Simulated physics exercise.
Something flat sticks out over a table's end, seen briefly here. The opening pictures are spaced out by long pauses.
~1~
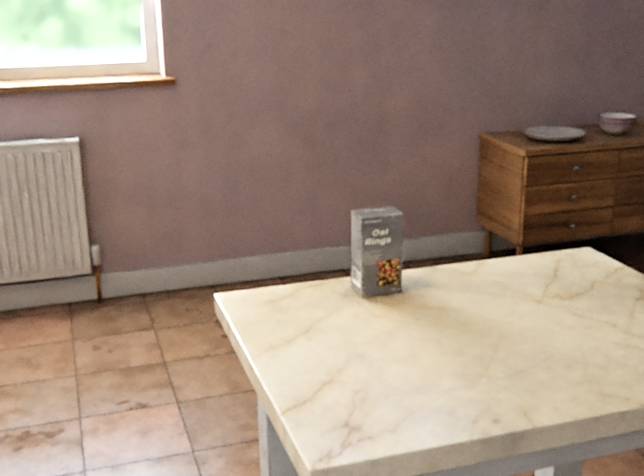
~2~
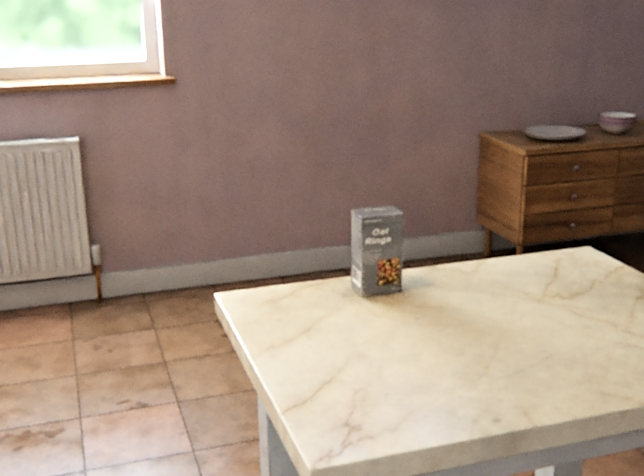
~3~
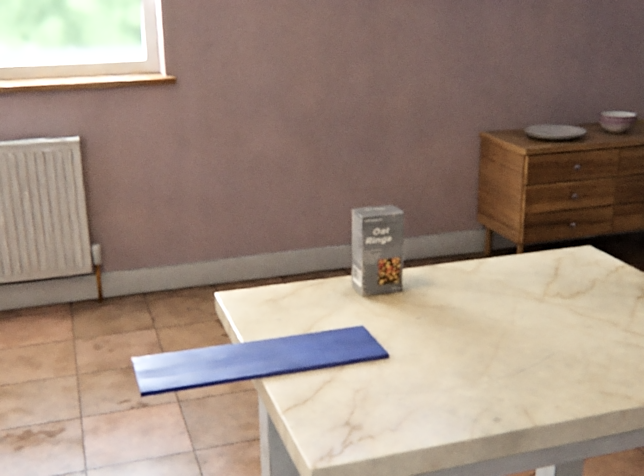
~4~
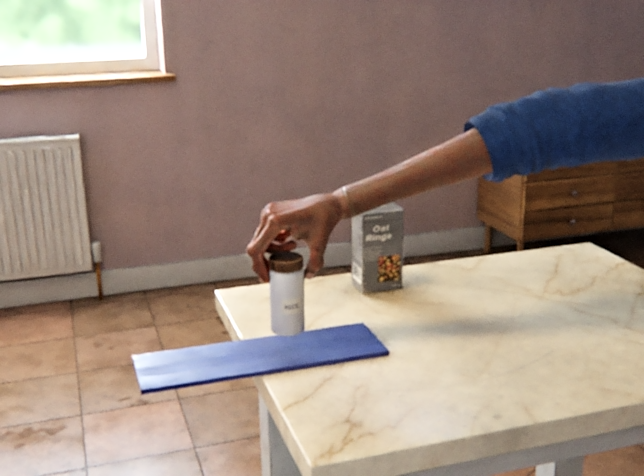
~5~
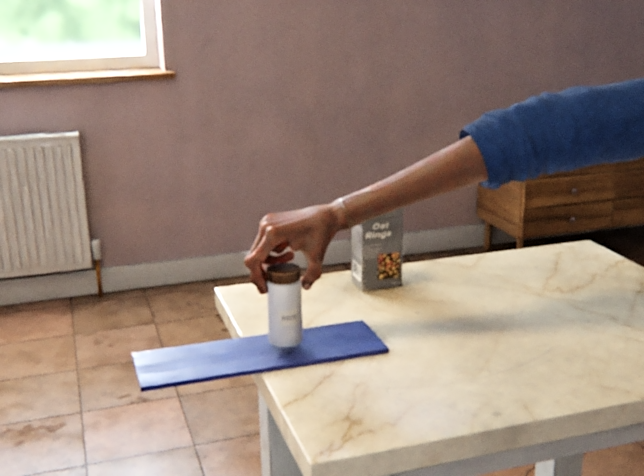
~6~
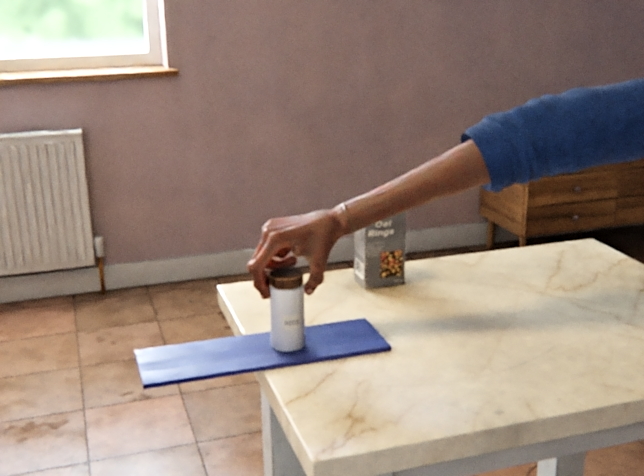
The footage shows a marble-topped table with a grey carton on it, then a flat blue strip jutting over its left end; a hand reaches in from the right and lowers a white shaker onto the strip, still gripping it.
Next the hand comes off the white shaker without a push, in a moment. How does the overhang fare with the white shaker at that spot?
Let go, and it sits still.
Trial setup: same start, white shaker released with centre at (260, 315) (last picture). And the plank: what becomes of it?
Outcome: Stable.
Then, 0.30 s later than the last frame, all is still.
Then, 0.70 s later than the last frame, white shaker resting near (287, 310).
When it is over, all 3 as before. End places, in pixels of the last picture, white shaker near (287, 310). The plank keeps its balance.
